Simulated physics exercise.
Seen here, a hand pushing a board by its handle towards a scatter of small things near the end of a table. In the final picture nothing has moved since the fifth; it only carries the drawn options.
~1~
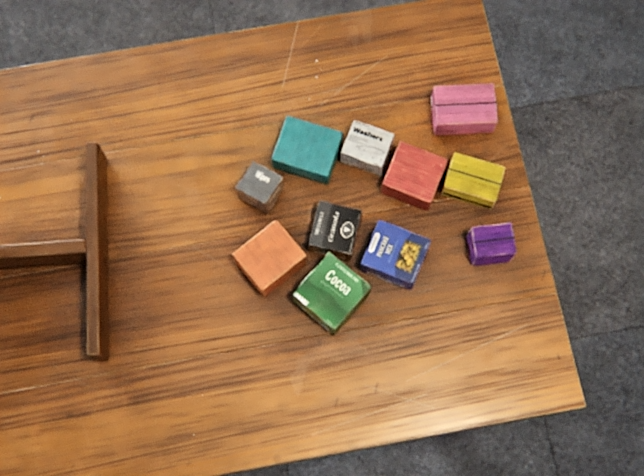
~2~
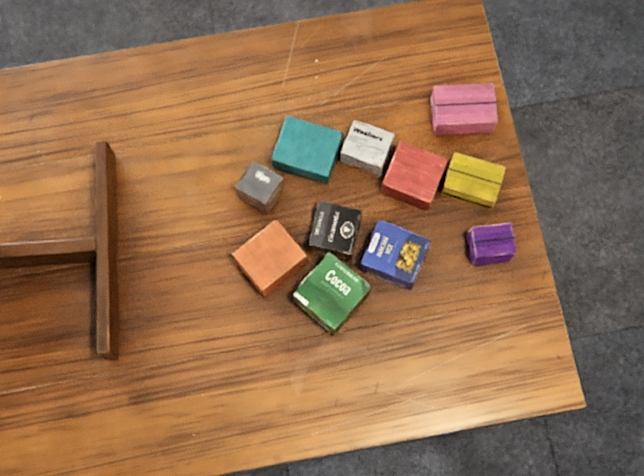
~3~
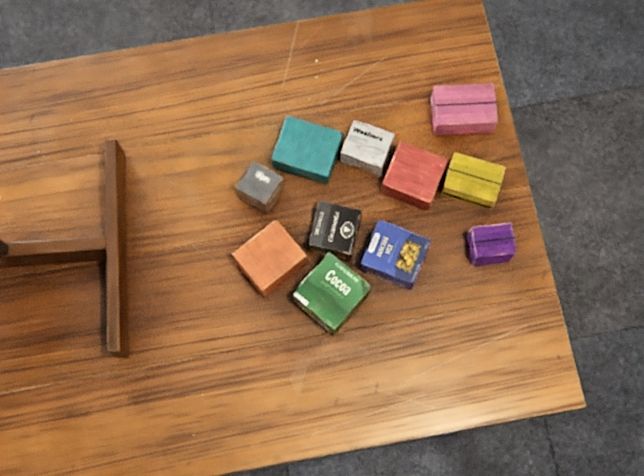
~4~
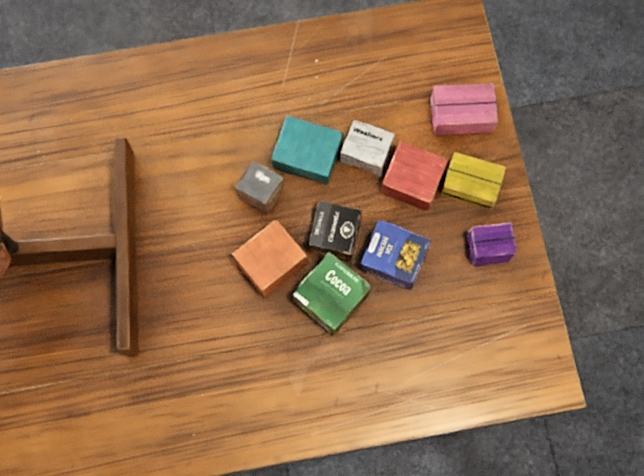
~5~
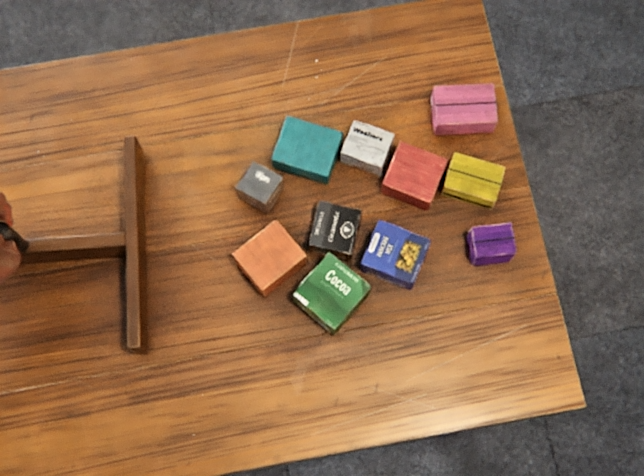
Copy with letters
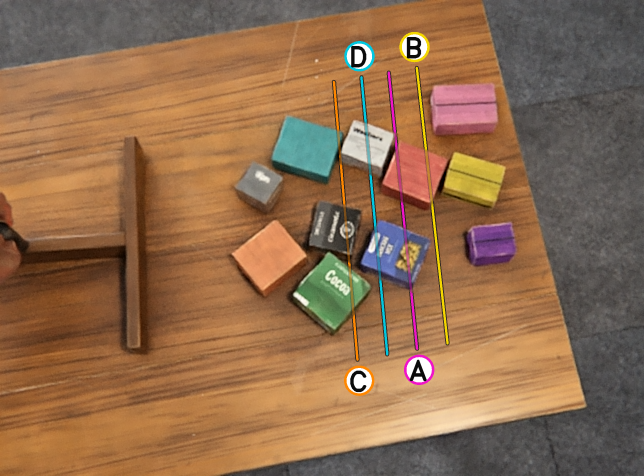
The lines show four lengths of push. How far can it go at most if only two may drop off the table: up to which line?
At A, and not beyond.
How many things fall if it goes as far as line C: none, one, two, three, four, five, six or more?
By then, none.
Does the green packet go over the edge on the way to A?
By then, no.
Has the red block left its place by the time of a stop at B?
By then, yes.
On the marked copy, A at (402, 205); B at (432, 200); C at (345, 215); D at (374, 210).
Following A. Soon after the start, board (230, 221); orange block (277, 259); pink box (464, 109).
Later, board (326, 204); yellow box (501, 190); red block (445, 176).
In the end, board (400, 192); yellow box over the edge; pink box over the edge; two fallen.
As for the rest, B drops four; C is within the limit but short; D is within the limit but short.
